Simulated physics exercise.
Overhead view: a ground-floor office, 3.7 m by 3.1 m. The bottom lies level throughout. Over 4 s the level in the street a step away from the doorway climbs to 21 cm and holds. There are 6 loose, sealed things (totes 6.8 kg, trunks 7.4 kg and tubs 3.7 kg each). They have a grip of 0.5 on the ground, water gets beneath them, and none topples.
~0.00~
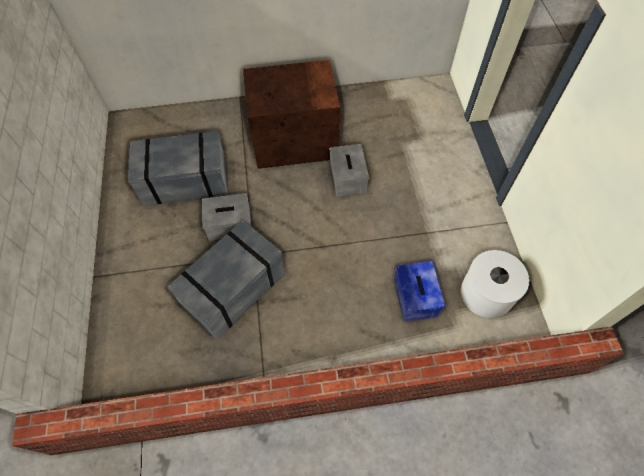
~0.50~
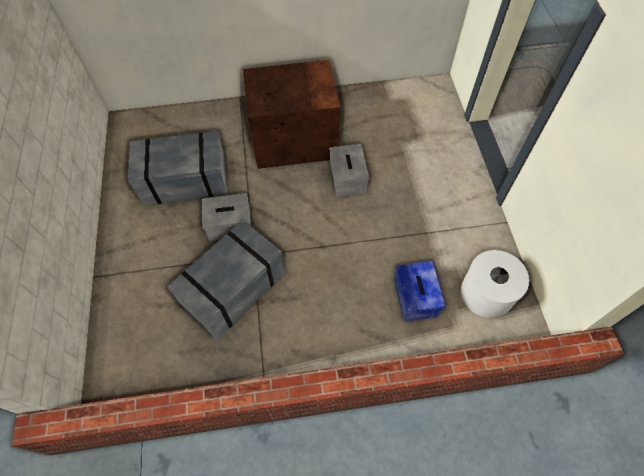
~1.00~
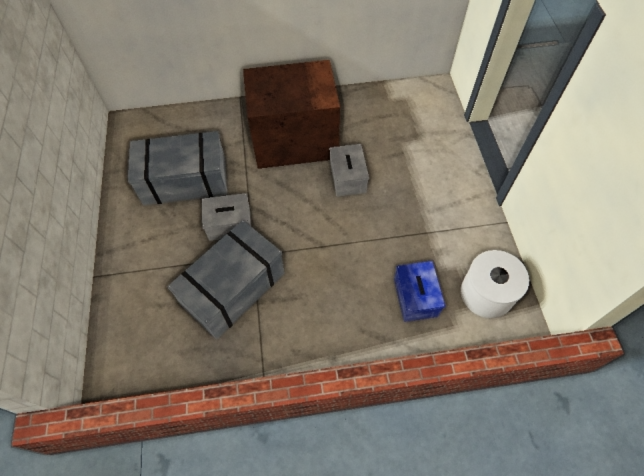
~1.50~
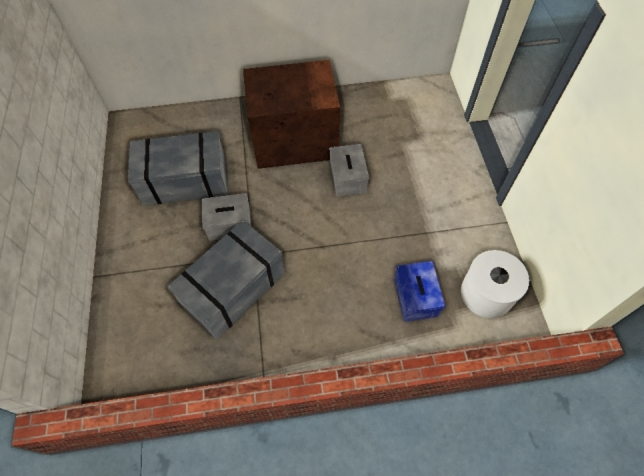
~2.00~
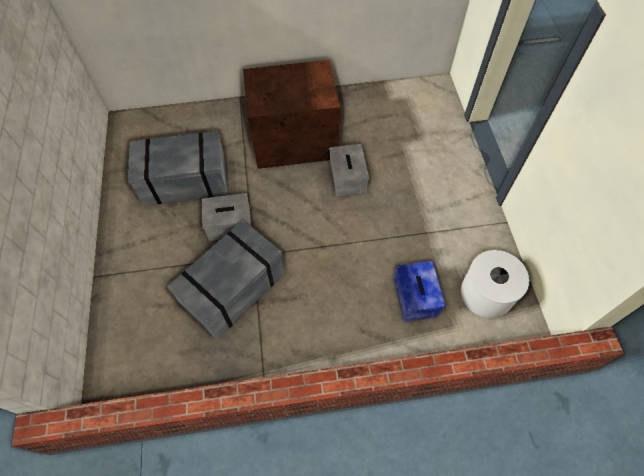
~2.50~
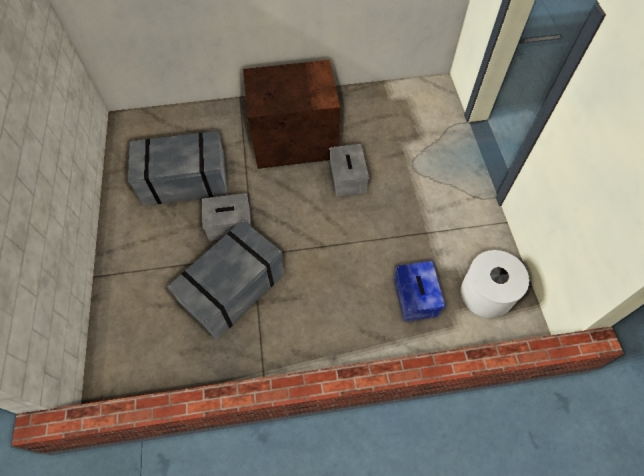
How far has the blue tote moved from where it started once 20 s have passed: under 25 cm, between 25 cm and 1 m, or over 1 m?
Result: Short displacement.
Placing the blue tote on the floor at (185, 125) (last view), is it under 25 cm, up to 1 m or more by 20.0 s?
Short answer, it goes a modest way.
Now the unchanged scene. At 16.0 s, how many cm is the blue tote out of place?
Displacement by then near 40 cm.
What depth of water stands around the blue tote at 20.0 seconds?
Depth approx. 11 cm.
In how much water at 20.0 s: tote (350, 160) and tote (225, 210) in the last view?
I'd put it at 19 cm and 18 cm respectively.
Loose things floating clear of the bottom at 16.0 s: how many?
The count is 6.
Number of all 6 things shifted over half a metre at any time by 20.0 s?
6.
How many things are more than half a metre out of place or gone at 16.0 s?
At that time I count 4.
After 4.0 s the blue tote is near (420, 286), 0.0 m from its start, aground; 0 afloat.
After 9.0 s the blue tote is near (420, 286), 0.0 m from its start, aground; 4 afloat.
After 16.0 s the blue tote is near (369, 274), 0.4 m from its start, afloat; 6 afloat.
After 20.0 s the blue tote is near (354, 244), 0.6 m from its start, afloat; 6 afloat.
